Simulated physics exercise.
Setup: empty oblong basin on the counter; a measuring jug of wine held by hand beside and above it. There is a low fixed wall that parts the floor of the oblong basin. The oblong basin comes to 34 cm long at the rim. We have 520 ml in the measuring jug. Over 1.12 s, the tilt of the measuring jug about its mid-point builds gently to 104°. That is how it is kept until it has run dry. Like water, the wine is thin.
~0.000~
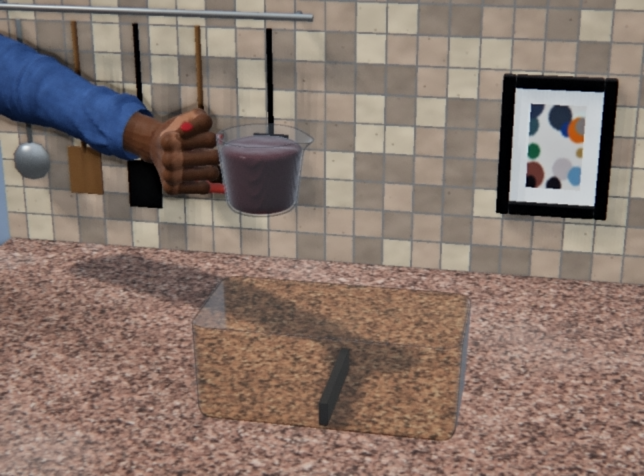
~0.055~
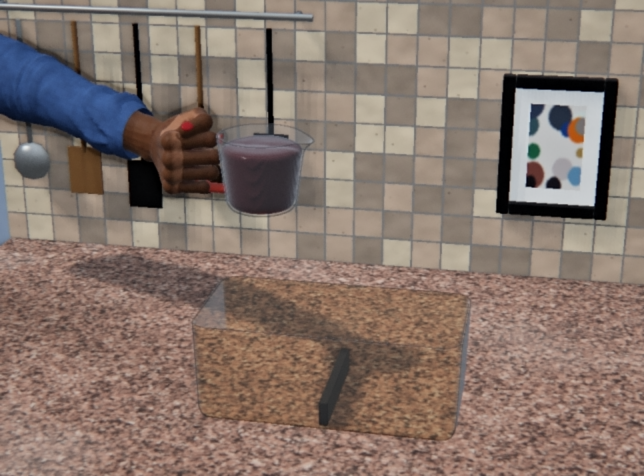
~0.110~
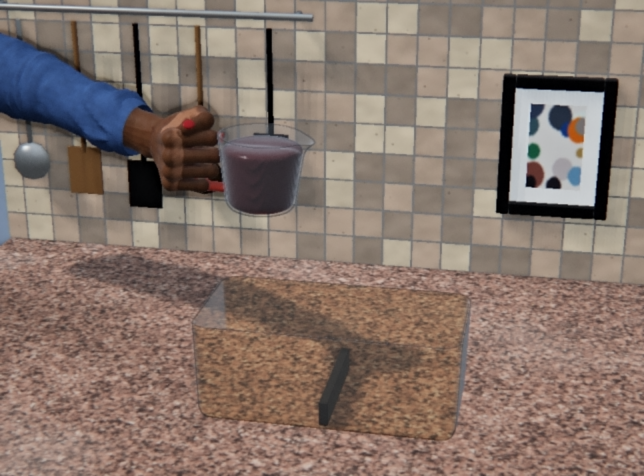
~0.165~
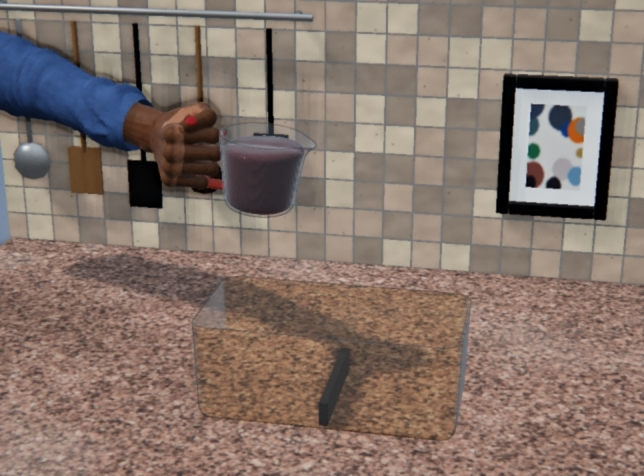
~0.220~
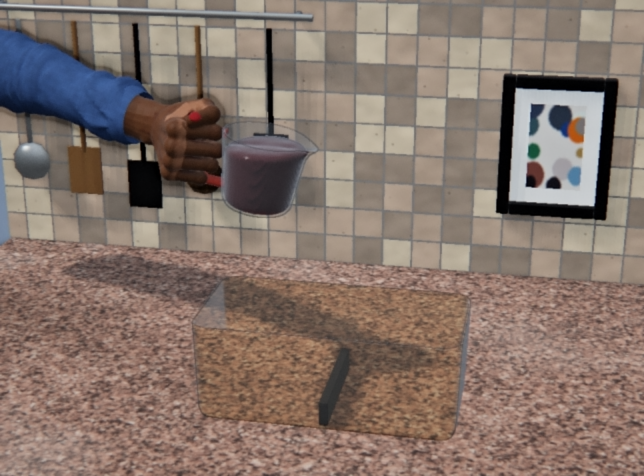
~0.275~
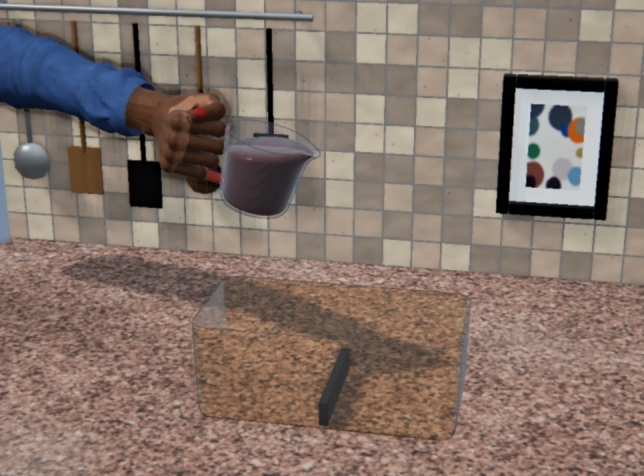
On a speckled kitchen counter, a hand holding a jug of wine above an empty clear basin, slowly tilting it slightly right.
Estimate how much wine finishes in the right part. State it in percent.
I would say 91 per cent.
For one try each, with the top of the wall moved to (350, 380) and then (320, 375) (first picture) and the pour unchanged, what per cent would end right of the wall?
Around 75 and 90 percent, in that order.
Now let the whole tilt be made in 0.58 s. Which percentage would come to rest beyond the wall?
Roughly 90 %.
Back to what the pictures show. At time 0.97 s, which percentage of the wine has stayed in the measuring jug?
Close to 12 in a hundred.
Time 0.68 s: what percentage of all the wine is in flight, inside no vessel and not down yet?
Around 26 percent.
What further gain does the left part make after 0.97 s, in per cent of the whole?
Some 6 per cent.
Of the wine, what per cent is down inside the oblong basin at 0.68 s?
Roughly 10 percent.
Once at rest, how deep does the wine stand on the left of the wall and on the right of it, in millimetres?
Some 2 mm on the left and some 18 mm on the right.
After 0.68 s the tilt is 69° and 64 per cent is still to pour, 0 is left of the wall and 10 right of it.
After 0.97 s the tilt is 100° and 12 per cent is still to pour, 2 is left of the wall and 66 right of it.
After 1.28 s the tilt is 104° and 0 per cent is still to pour, 6 is left of the wall and 91 right of it.
After 1.62 s the tilt is 104° and 0 per cent is still to pour, 8 is left of the wall and 91 right of it.
In the end 8 per cent lies left of the wall, 91 right of it and 2 outside.
